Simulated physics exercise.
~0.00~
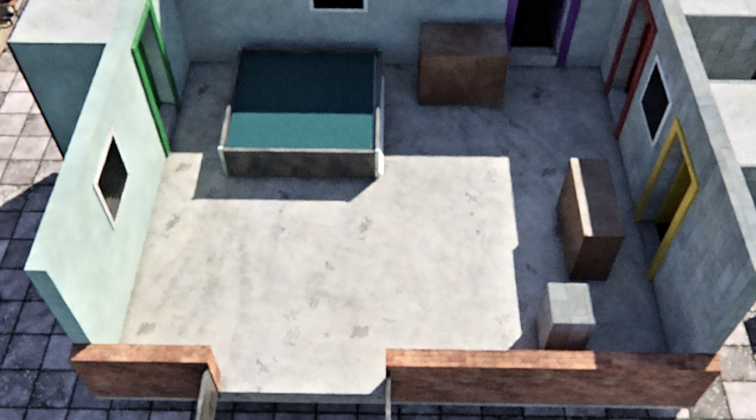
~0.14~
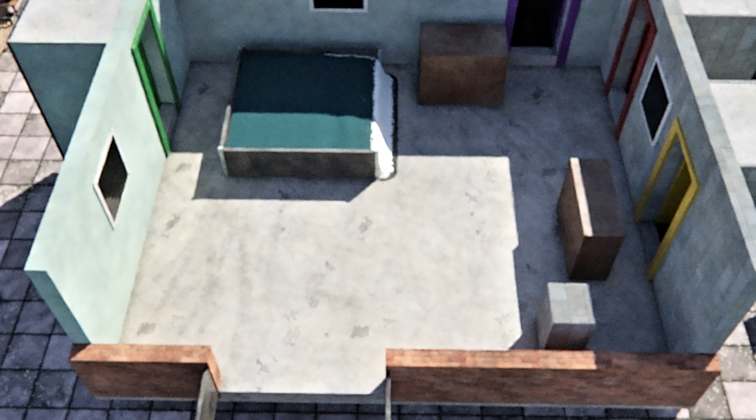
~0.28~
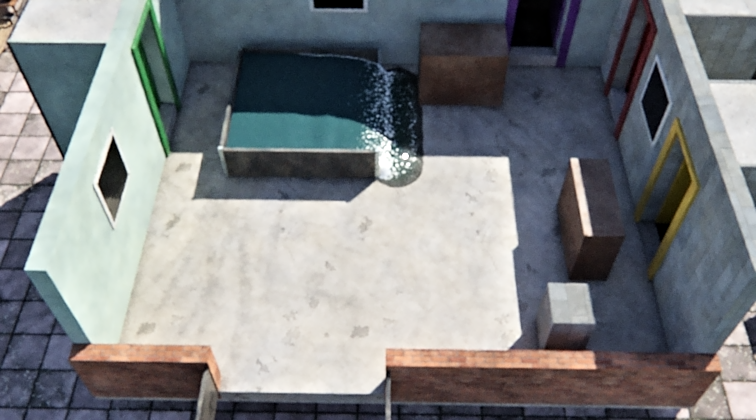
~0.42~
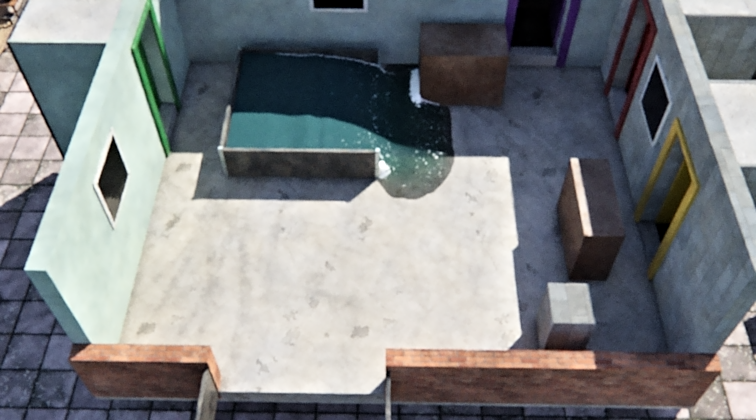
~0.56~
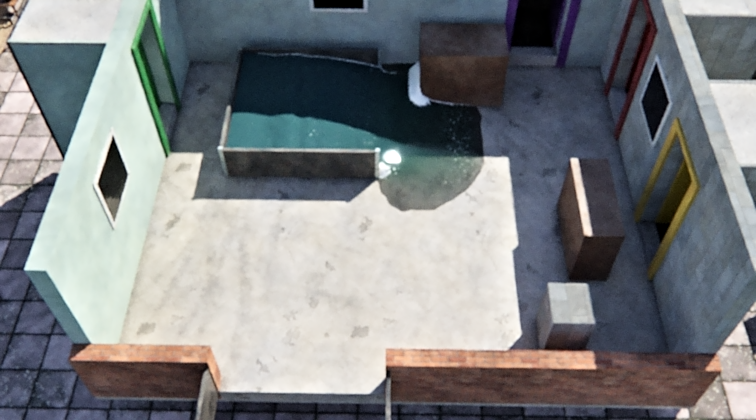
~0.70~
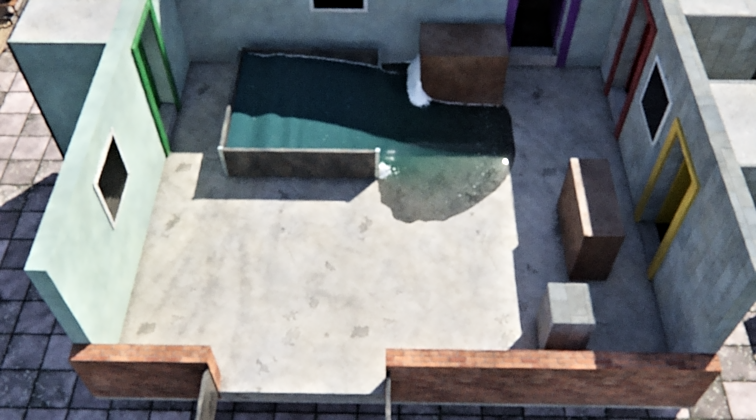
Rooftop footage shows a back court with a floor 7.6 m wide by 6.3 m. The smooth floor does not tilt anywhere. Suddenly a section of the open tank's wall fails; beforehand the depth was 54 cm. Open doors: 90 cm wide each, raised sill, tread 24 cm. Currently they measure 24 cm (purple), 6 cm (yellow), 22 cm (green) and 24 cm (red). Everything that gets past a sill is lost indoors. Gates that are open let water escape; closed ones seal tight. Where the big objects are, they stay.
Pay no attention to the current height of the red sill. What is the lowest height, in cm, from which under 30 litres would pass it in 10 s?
19 cm.
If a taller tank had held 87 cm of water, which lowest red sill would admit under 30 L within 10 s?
Step height: Approx. 34 cm.
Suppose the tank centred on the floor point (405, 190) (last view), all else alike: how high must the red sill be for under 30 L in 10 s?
In that case about 19 cm.
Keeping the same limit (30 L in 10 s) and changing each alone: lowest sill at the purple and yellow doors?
About 12.0 cm at purple and about 8.0 cm at yellow.
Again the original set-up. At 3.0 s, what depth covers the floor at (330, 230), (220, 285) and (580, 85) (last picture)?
That's 0, 0 and 23 cm, in the order given.
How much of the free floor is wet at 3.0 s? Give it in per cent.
Approximately 45 %.
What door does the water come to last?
The green door.
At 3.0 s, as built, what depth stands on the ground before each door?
Depth (cm): Purple 8 / yellow 11 / green 0 / red 26.
After 1.4 s water covers 30 % of the floor, deepest (38 cm) near (414, 97); 11 cm at the red door, 0 litres in over its 24 cm sill.
After 3.0 s water covers 45 % of the floor, deepest (30 cm) near (601, 72); 26 cm at the red door, 2 litres in over its 24 cm sill.
After 10.0 s water covers 95 % of the floor, deepest (12 cm) near (112, 372); 6 cm at the red door, 4 litres in over its 24 cm sill.
At the red door as built, the water arrived by 1.3 s and peaked near 26 cm at 3.0 s.
With a sill of 15.5 cm, 71 litres would have come in within the 10 s; with 21 cm, 17 litres. So under 30 litres takes about 19 cm.
